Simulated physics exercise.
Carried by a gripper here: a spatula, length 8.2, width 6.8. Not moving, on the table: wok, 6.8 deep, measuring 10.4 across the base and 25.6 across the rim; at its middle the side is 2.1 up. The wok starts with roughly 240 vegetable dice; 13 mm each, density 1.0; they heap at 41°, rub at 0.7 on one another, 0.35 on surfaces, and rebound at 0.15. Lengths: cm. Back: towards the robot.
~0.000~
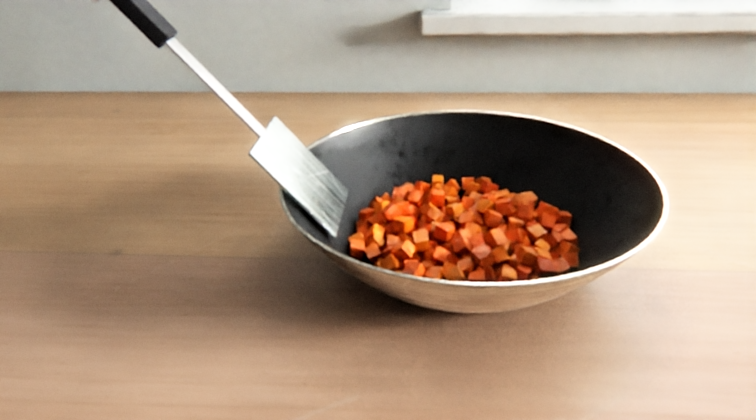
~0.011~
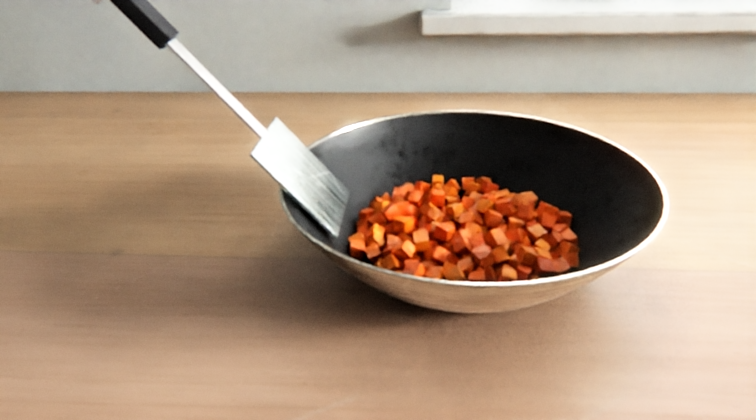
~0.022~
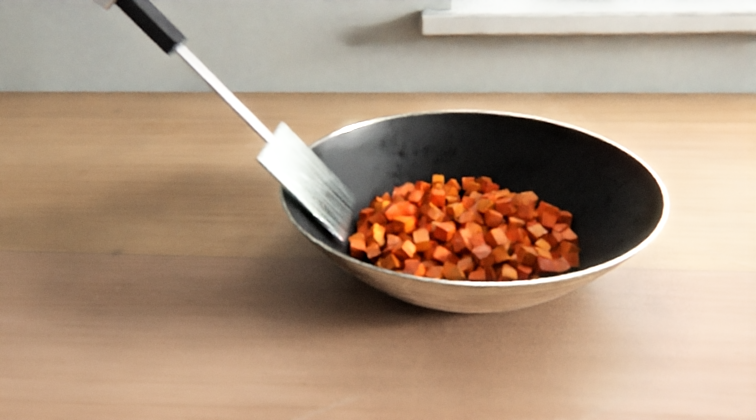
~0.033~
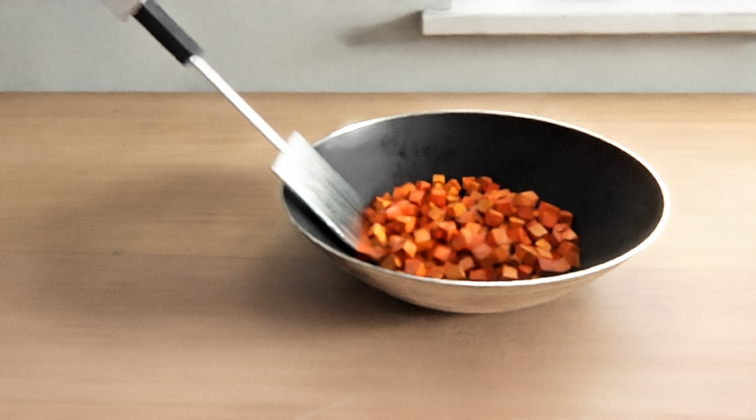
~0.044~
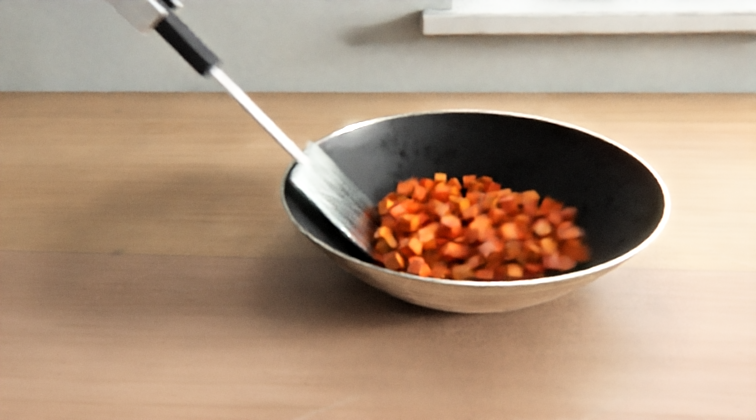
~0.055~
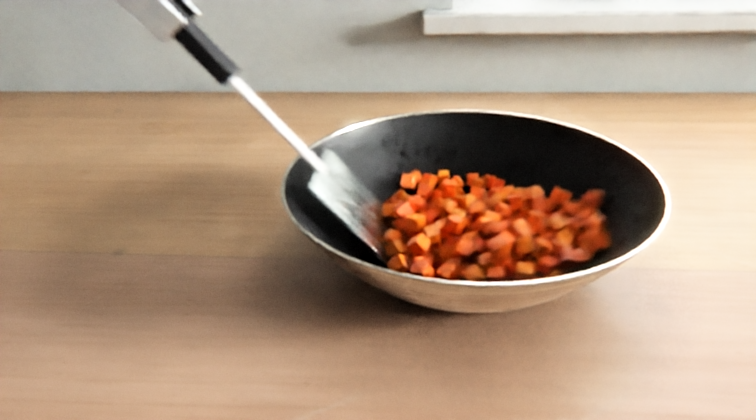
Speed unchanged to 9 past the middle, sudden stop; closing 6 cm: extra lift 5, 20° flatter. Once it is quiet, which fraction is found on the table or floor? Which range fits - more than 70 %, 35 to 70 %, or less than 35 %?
The range that fits is 35 to 70 %.
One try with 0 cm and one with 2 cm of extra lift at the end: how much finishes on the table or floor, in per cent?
Roughly 45 per cent, then 60 per cent.
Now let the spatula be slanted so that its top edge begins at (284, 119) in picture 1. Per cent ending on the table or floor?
Spill: Approx. 50 per cent.
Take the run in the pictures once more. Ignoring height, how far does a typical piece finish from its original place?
About 15 cm.
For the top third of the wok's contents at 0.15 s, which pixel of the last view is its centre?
I'd say close to (612, 196).
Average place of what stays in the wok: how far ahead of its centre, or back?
The balance point is about 3.0 cm ahead.
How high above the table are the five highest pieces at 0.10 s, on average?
Around 9 cm above the table.
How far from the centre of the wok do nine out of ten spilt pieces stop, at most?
About 45 cm.
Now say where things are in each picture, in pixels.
In the first picture, the spatula top edge at (262, 134), sloping 50°; upper third of the load around (462, 231), from x 355 to 570, top at y 180; 237 in the wok.
In the second picture, the spatula top edge at (264, 135), sloping 50°; upper third of the load around (462, 231), from x 355 to 570, top at y 185.
In the third picture, the spatula top edge at (271, 140), sloping 50°; upper third of the load around (463, 231), from x 355 to 570, top at y 180.
In the fourth picture, the spatula top edge at (285, 150), sloping 50°; upper third of the load around (468, 224), from x 365 to 570, top at y 180.
In the fifth picture, the spatula top edge at (302, 160), sloping 50°; upper third of the load around (469, 229), from x 380 to 580, top at y 180.
In the sixth picture, the spatula top edge at (319, 167), sloping 50°; upper third of the load around (496, 226), from x 390 to 600, top at y 175; 237 in the wok.
After 0.10 s, sloping 50°, highest piece 10 above the table; 236 in the wok, 1 on the blade or in flight.
After 0.15 s, sloping 45°, highest piece 14 above the table; 219 in the wok, 18 on the blade or in flight.
After 0.37 s, sloping 30°, highest piece 27 above the table; 114 in the wok, 51 on the table or floor, 72 on the blade or in flight.
After 1.42 s, sloping 30°, highest piece 8 above the table; 123 on the table or floor, 114 in the wok.
In the end, 123 on the table or floor, 114 in the wok. That is 52 % on the table or floor.
